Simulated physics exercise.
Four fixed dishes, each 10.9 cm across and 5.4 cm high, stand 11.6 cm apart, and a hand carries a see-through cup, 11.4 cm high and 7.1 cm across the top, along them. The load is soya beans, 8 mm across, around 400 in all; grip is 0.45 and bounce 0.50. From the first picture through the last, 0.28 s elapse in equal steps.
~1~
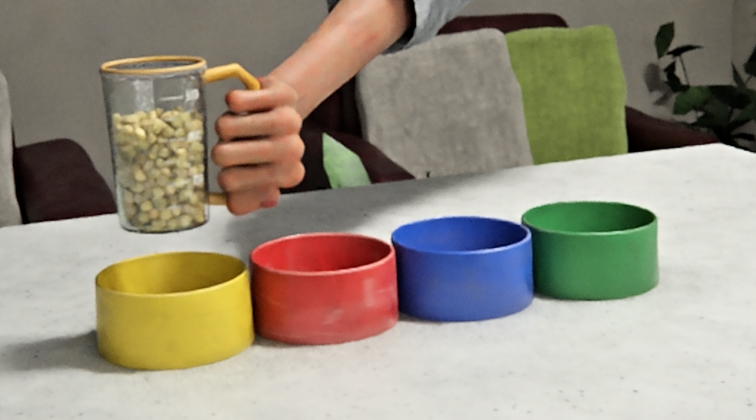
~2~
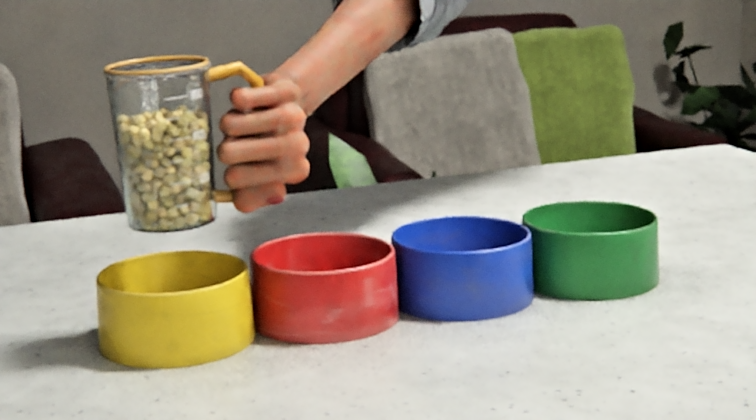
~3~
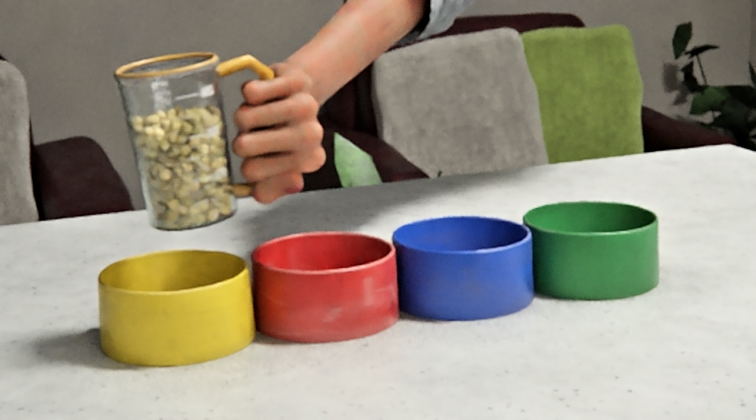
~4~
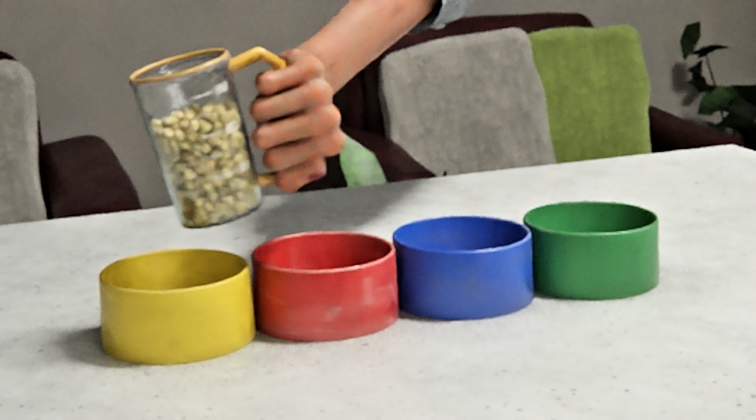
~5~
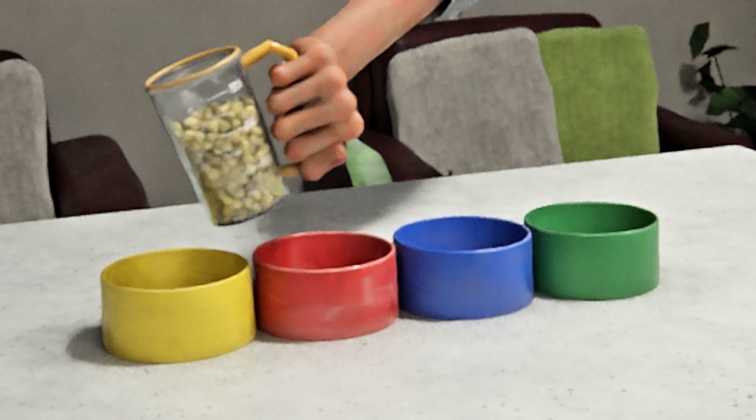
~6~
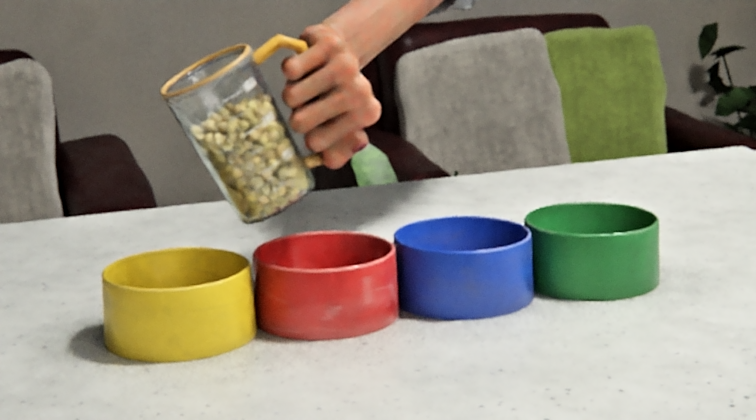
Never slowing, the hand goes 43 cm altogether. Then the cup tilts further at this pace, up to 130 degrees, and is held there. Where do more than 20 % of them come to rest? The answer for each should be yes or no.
Red - no, blue - yes, green - no, yellow - no, counter - no.
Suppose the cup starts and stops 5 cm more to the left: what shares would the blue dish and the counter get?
In that case, blue: 70; counter: 10.
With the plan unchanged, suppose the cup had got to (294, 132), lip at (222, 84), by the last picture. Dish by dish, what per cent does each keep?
Final shares - red 0 %, blue 0 %, green 100 %, yellow 0 %.
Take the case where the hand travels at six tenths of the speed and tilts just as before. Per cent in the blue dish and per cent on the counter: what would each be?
Then the blue dish gets 0 and the counter 0.
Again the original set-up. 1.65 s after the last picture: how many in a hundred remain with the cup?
Roughly 0 %.
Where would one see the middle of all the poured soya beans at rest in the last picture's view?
Close to pixel (474, 276).
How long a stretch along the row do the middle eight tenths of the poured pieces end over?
Length: Approx. 9 cm.
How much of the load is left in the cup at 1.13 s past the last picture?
Close to 5 in a hundred.
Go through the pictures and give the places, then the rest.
The first frame shows cup at (159, 145), tilt 0 degrees, lip at (103, 69), moved 0.0 cm; middle of the pieces at (163, 173); yellow dish at (172, 273); red dish at (322, 253); blue dish at (460, 234); green dish at (589, 217).
The second frame shows cup at (165, 144), tilt 2 degrees, lip at (107, 71), moved 0.4 cm; middle of the pieces at (170, 172).
The third frame shows cup at (181, 142), tilt 6 degrees, lip at (118, 74), moved 1.4 cm; middle of the pieces at (188, 170).
The fourth frame shows cup at (201, 140), tilt 12 degrees, lip at (132, 80), moved 2.9 cm; middle of the pieces at (211, 166).
The fifth frame shows cup at (222, 138), tilt 19 degrees, lip at (148, 87), moved 4.4 cm; middle of the pieces at (234, 163).
The sixth frame shows cup at (242, 137), tilt 25 degrees, lip at (164, 95), moved 5.9 cm; middle of the pieces at (257, 159); yellow dish at (176, 268); red dish at (324, 251); blue dish at (462, 234); green dish at (591, 219).
Then, 0.68 s after the last picture, tilt 102 degrees; cup holds 100 %.
Then, 1.13 s after the last picture, tilt 130 degrees; cup holds 5 %, blue 85 %, green 10 %.
Then, 1.65 s after the last picture, tilt 130 degrees; cup holds 0 %, blue 85 %, green 10 %.
In the end, red 0 %, blue 85 %, green 10 %, yellow 0 %, counter 5 %.
